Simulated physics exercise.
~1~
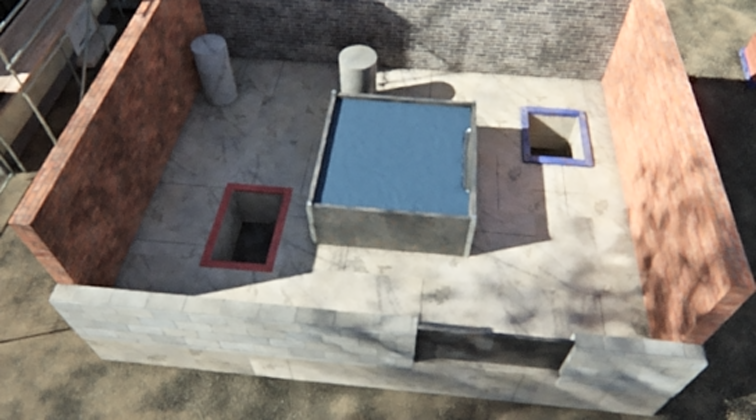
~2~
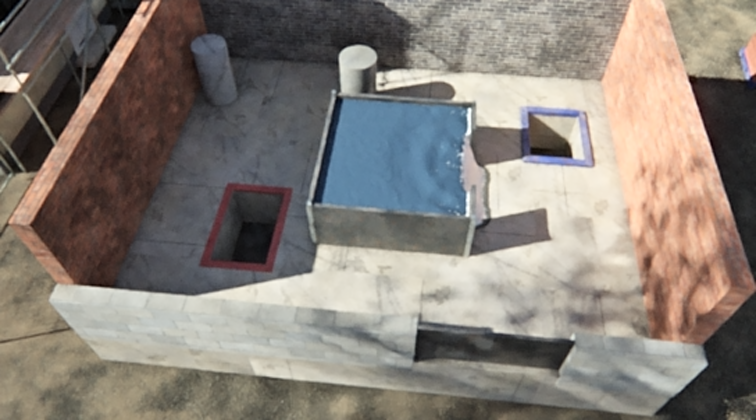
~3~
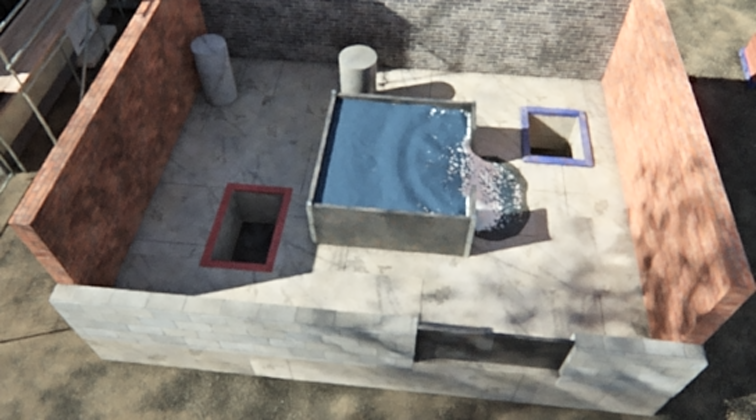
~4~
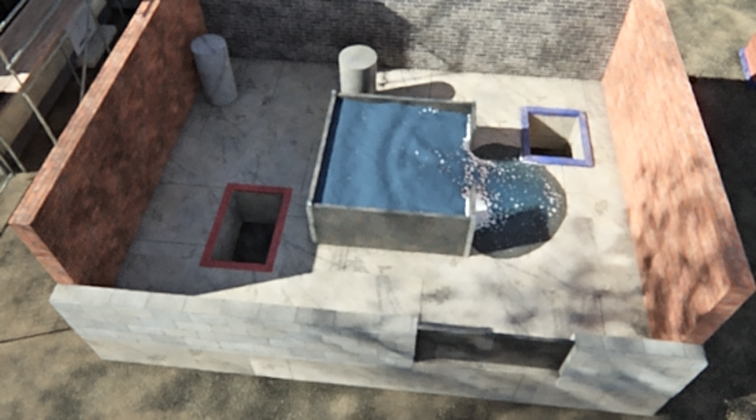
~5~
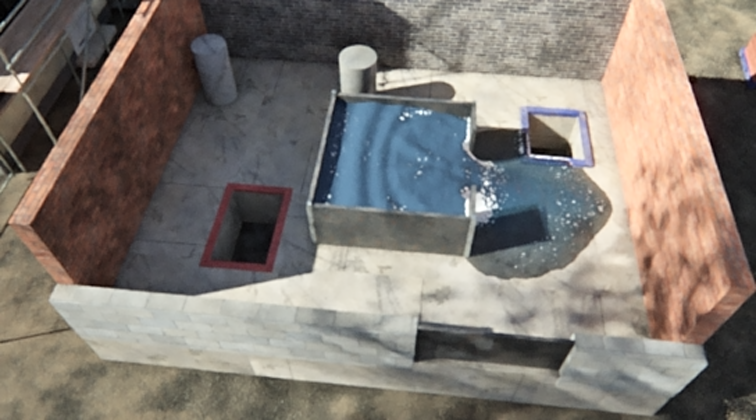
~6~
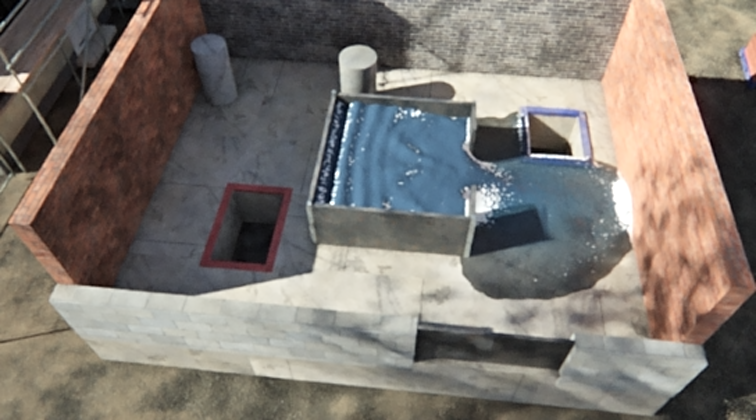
On a walled concrete slab, water bursts from a tank's right side and spreads rightward.
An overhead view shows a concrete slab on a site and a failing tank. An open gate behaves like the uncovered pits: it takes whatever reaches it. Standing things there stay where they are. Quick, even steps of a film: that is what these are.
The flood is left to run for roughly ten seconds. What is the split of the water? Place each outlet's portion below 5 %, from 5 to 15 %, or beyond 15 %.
Once it settles, the gate collects below 5 %, the red pit collects from 5 to 15 %, the blue pit collects beyond 15 %.
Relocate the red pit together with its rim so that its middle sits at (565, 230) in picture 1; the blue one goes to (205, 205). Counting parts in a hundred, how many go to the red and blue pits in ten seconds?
Measured shares in per cent - red 55, blue 0.
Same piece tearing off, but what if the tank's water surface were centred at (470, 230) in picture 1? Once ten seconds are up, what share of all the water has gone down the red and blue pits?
Within ten seconds the red pit collects 6 percent of the total and the blue pit 30 percent.
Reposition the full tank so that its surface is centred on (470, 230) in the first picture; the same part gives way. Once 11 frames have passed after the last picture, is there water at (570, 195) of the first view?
Result: Inundated.
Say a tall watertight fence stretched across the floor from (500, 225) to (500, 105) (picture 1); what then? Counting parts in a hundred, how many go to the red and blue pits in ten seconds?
Per cent: Red 8, blue 10.
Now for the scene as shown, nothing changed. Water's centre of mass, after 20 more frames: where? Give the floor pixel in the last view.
The water centres close to (471, 205).
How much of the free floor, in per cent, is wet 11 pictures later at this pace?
Estimate: Some 30 in a hundred.
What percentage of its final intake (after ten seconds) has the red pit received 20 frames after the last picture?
Around 0 in a hundred.
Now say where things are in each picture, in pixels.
In the first picture, the tank at (398, 154) is whole and still.
In the second picture, the front is at (478, 167), out from the gap at (467, 184).
In the third picture, water pours out at (467, 185) and has run to (520, 179).
In the fourth picture, the front is at (561, 197), out from the gap at (467, 185).
In the fifth picture, the front is at (605, 200), out from the gap at (467, 185).
In the sixth picture, water pours out at (467, 184) and has run to (616, 172).
A moment on, water covers 25 % of the floor; the gate 0 %, the red pit 0 %, the blue pit 2 %.
Next, water covers 30 % of the floor; the gate 0 %, the red pit 0 %, the blue pit 6 %.
Then, water covers 50 % of the floor; the gate 0 %, the red pit 0 %, the blue pit 11 %.
Later, water covers 80 % of the floor; the gate 0 %, the red pit 5 %, the blue pit 17 %.
In the end, water covers 95 % of the floor; the gate 0 %, the red pit 11 %, the blue pit 21 %.
